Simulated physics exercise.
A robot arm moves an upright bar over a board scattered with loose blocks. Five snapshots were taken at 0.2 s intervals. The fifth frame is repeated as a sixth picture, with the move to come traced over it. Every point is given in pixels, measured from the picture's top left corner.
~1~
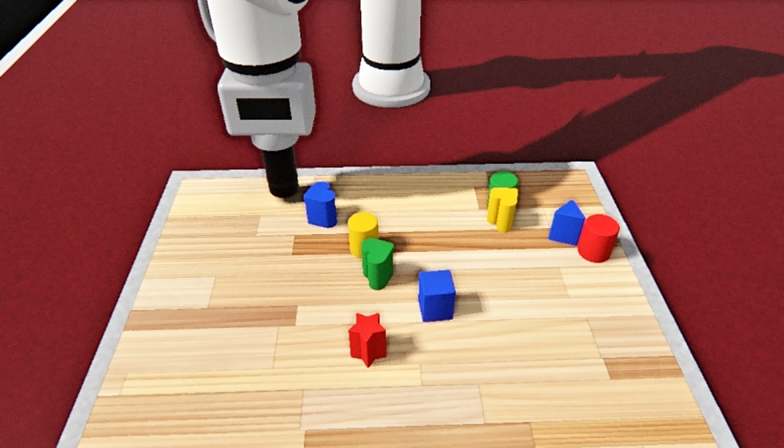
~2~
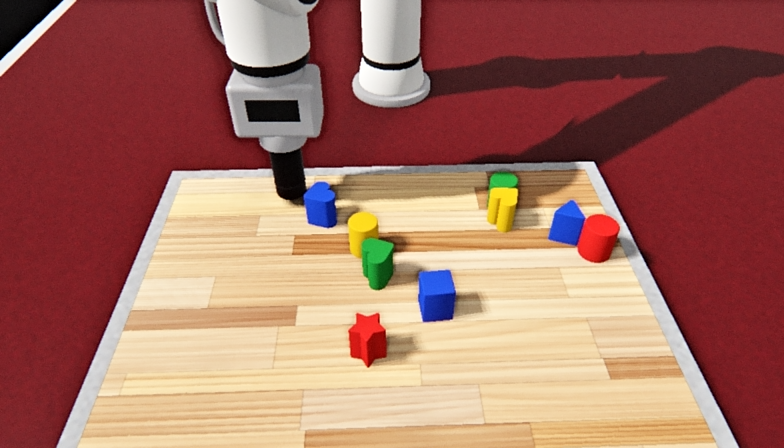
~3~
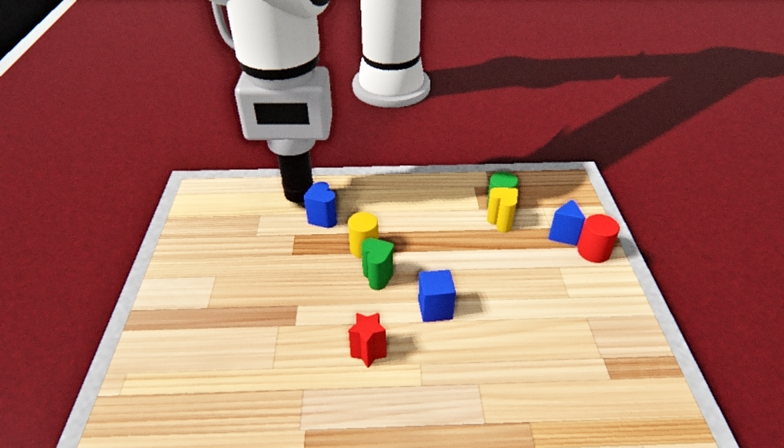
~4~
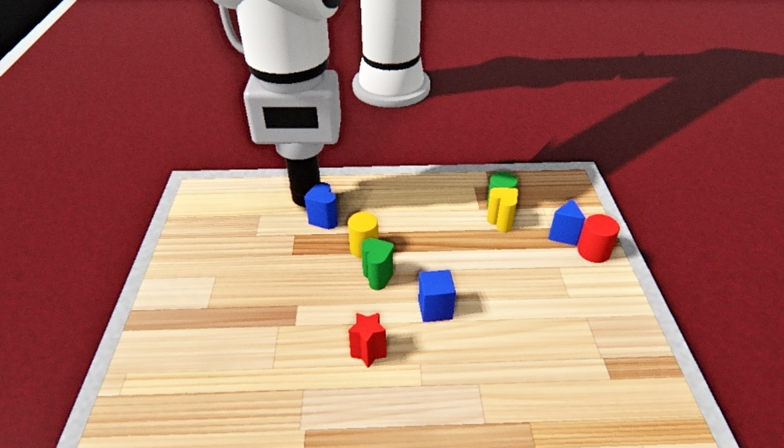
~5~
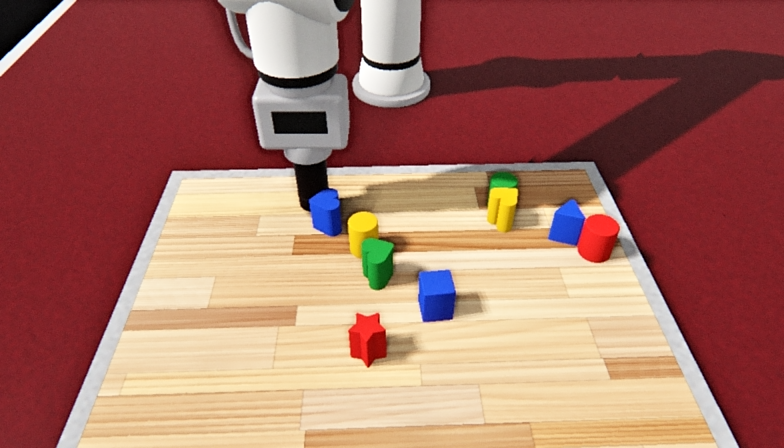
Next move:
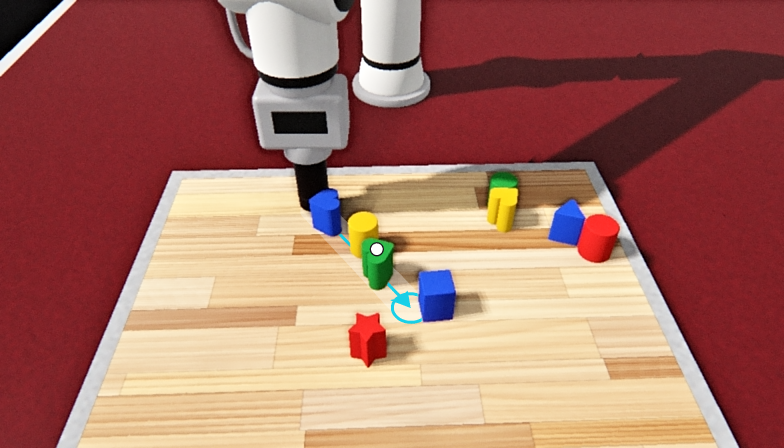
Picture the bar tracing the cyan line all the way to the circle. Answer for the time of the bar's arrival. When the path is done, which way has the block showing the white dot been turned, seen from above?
It turns round anticlockwise.
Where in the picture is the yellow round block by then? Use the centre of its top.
It sits at (419, 245).
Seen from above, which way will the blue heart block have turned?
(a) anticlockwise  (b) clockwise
I'll go with b - clockwise.
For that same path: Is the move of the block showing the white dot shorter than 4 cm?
No, I don't think so.
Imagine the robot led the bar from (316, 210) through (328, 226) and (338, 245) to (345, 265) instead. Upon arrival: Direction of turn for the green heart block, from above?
It twists anticlockwise.
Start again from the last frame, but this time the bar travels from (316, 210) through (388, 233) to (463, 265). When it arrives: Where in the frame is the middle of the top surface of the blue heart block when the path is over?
When the path ends, it will be at (342, 213).
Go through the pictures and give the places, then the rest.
Tip of the bar at (284, 190), middles of tops, blue heart block at (320, 192), yellow round block at (363, 221), green heart block at (377, 249), blue square at (437, 281), in the first picture.
Bar at (292, 192), nothing pushed, in the second picture.
Bar at (299, 194), nothing pushed, in the third picture.
Bar at (307, 198), blue heart block at (321, 193), in the fourth picture.
Bar at (315, 203), blue heart block at (327, 199), yellow round block at (363, 221), green heart block at (377, 249), blue square at (437, 281), in the fifth picture.
The line goes from (316, 210) directly to (411, 308); the dot is on the green heart block.
On the path given first. One third of the way, bar at (344, 232); blue heart block at (354, 230), turned 20° clockwise; yellow round block at (382, 230).
Two thirds of the way, bar at (376, 264); blue heart block at (368, 266), turned 60° clockwise; yellow round block at (409, 242); green heart block at (395, 277), turned 85° anticlockwise.
At the end, bar at (411, 300); blue heart block at (368, 279), turned 100° clockwise; yellow round block at (419, 245); green heart block at (409, 306), turned 95° anticlockwise; blue square at (451, 288).
